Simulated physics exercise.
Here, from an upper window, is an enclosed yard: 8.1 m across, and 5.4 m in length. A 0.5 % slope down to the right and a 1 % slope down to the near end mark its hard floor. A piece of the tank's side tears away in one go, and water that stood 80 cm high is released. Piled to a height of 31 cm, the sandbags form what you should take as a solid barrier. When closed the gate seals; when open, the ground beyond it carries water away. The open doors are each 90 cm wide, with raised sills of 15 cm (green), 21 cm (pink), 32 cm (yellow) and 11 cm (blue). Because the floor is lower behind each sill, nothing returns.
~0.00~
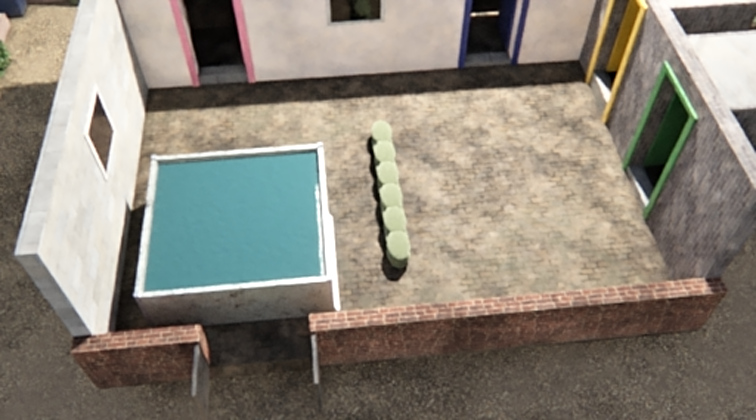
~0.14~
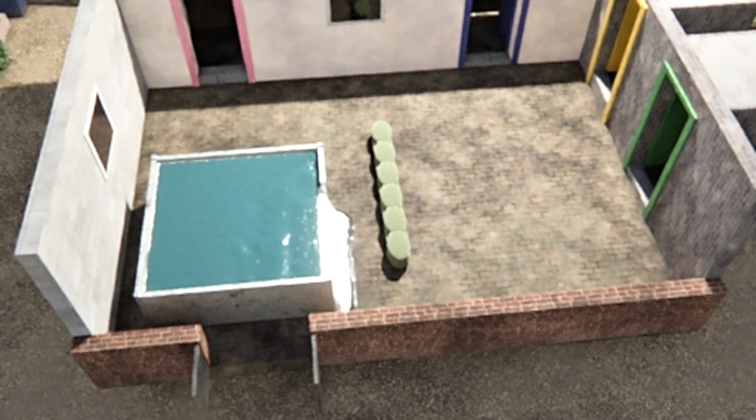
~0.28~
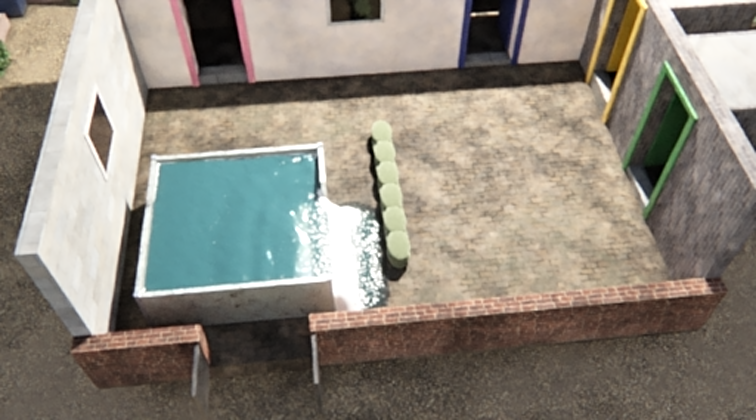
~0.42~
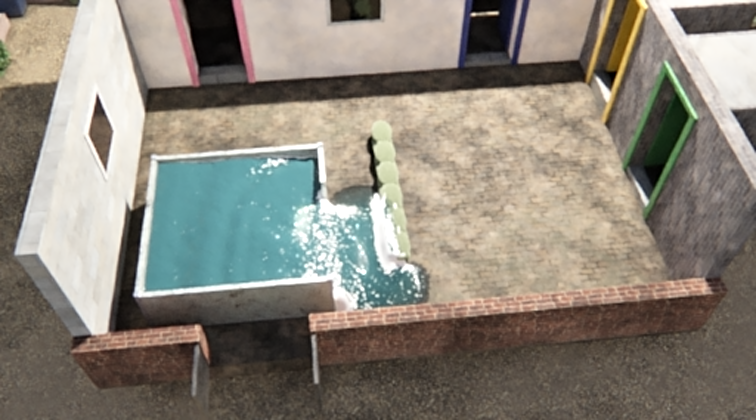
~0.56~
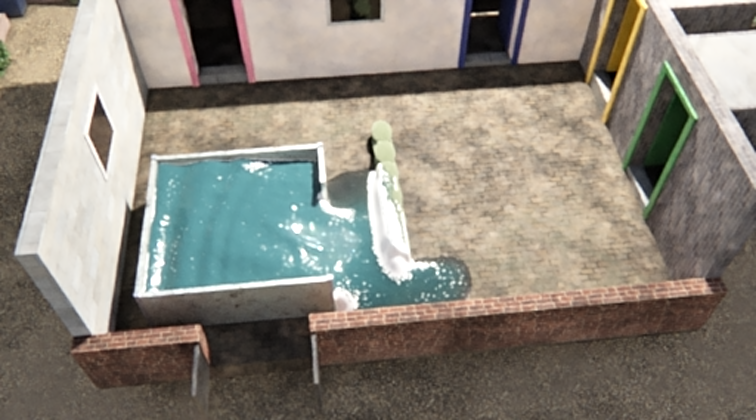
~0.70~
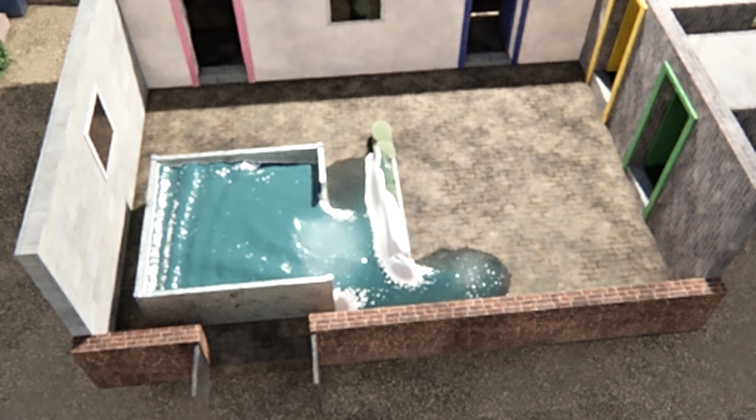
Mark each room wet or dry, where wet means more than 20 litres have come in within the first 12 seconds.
Green door - wet, pink door - dry, yellow door - dry, blue door - wet.
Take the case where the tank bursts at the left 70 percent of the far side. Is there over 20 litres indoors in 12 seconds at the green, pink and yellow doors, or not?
Door green stays within, door pink goes beyond, door yellow stays within.
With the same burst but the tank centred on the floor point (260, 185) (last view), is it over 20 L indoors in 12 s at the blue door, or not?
So the blue door keeps within it.
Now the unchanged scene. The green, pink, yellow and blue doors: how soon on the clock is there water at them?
So, green at 2.2 s, then pink at 2.2 s, yellow at 2.8 s, and blue at 3.4 s.
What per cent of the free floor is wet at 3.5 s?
About 70 per cent.
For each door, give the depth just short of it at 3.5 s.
In cm: Green 26, pink 10, yellow 8, blue 1.
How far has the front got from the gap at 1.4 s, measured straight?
Around 5.0 metres.
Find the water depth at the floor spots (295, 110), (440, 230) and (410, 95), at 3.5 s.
4, 1, 3 cm.
After 1.4 s water covers 35 % of the floor and is deepest (58 cm) near (379, 259); green door not reached, pink door not reached, yellow door not reached, blue door not reached.
After 2.2 s water covers 60 % of the floor and is deepest (51 cm) near (671, 297); green door 9 cm at the sill, 0 L in, pink door 3 cm at the sill, 0 L in, yellow door not reached, blue door not reached.
After 3.5 s water covers 70 % of the floor and is deepest (38 cm) near (663, 309); green door 26 cm at the sill, 38 L in, pink door 10 cm at the sill, 0 L in, yellow door 8 cm at the sill, 0 L in, blue door 1 cm at the sill, 0 L in.
After 7.0 s water covers 95 % of the floor and is deepest (19 cm) near (383, 128); green door 14 cm at the sill, 77 L in, pink door 5 cm at the sill, 0 L in, yellow door 18 cm at the sill, 0 L in, blue door 15 cm at the sill, 40 L in.
After 12.0 s water covers 95 % of the floor and is deepest (20 cm) near (117, 324); green door 11 cm at the sill, 77 L in, pink door 13 cm at the sill, 0 L in, yellow door 10 cm at the sill, 0 L in, blue door 7 cm at the sill, 49 L in.
